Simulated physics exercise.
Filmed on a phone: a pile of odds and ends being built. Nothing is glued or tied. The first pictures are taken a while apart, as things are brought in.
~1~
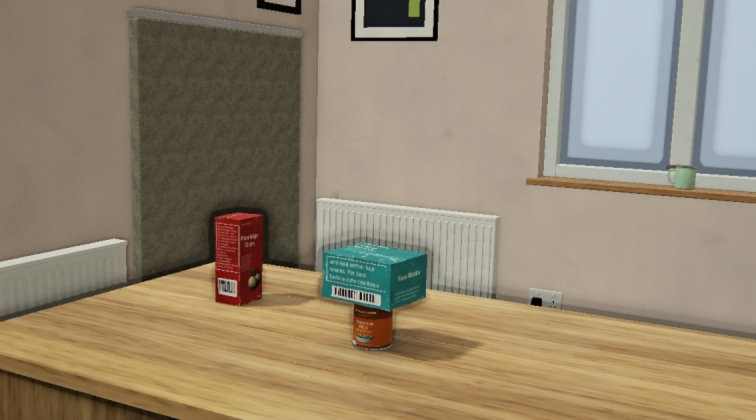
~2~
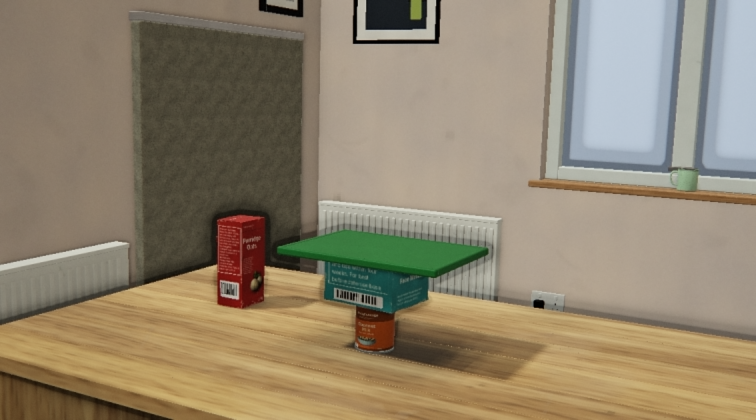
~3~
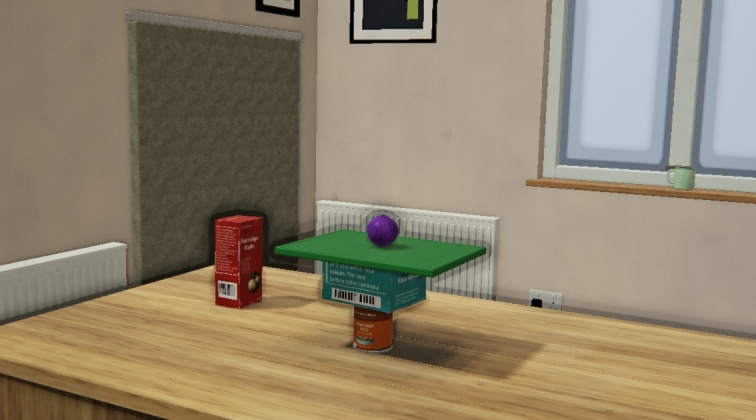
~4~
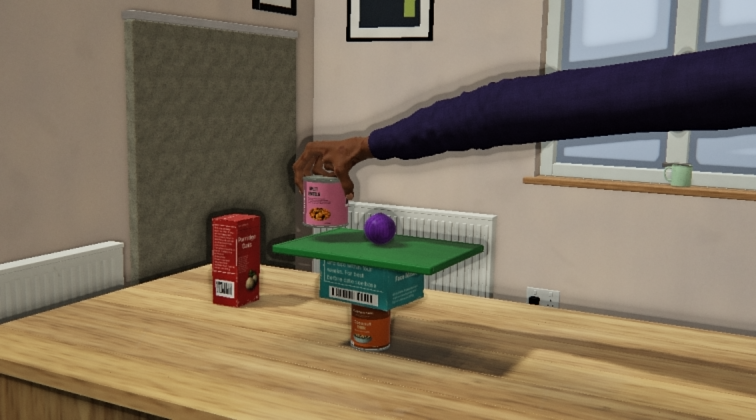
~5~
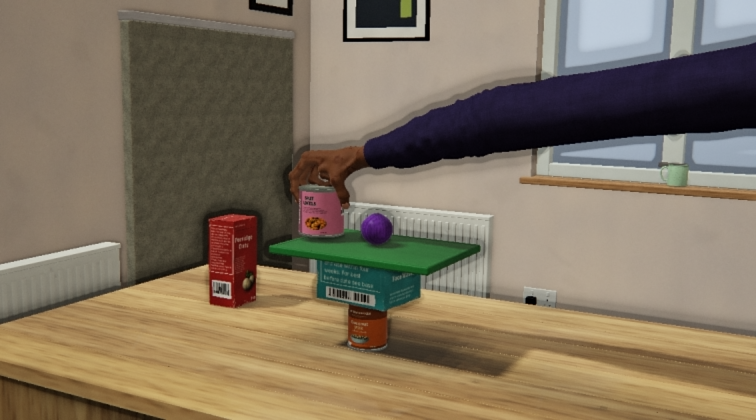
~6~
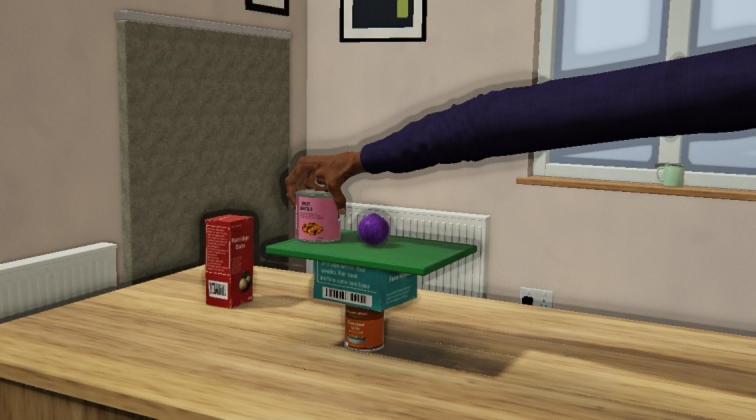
A hand lowers a pink can onto a green tray beside a purple ball.
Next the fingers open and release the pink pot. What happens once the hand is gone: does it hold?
It keeps its balance.
Then, 0.60 s past the last view, nothing moves.
Then, 1.90 s past the last view, pink pot resting near (316, 216).
Finally, all 6 still in place. Final places as the last picture's camera would see them, pink pot near (315, 216). The pile stays up.
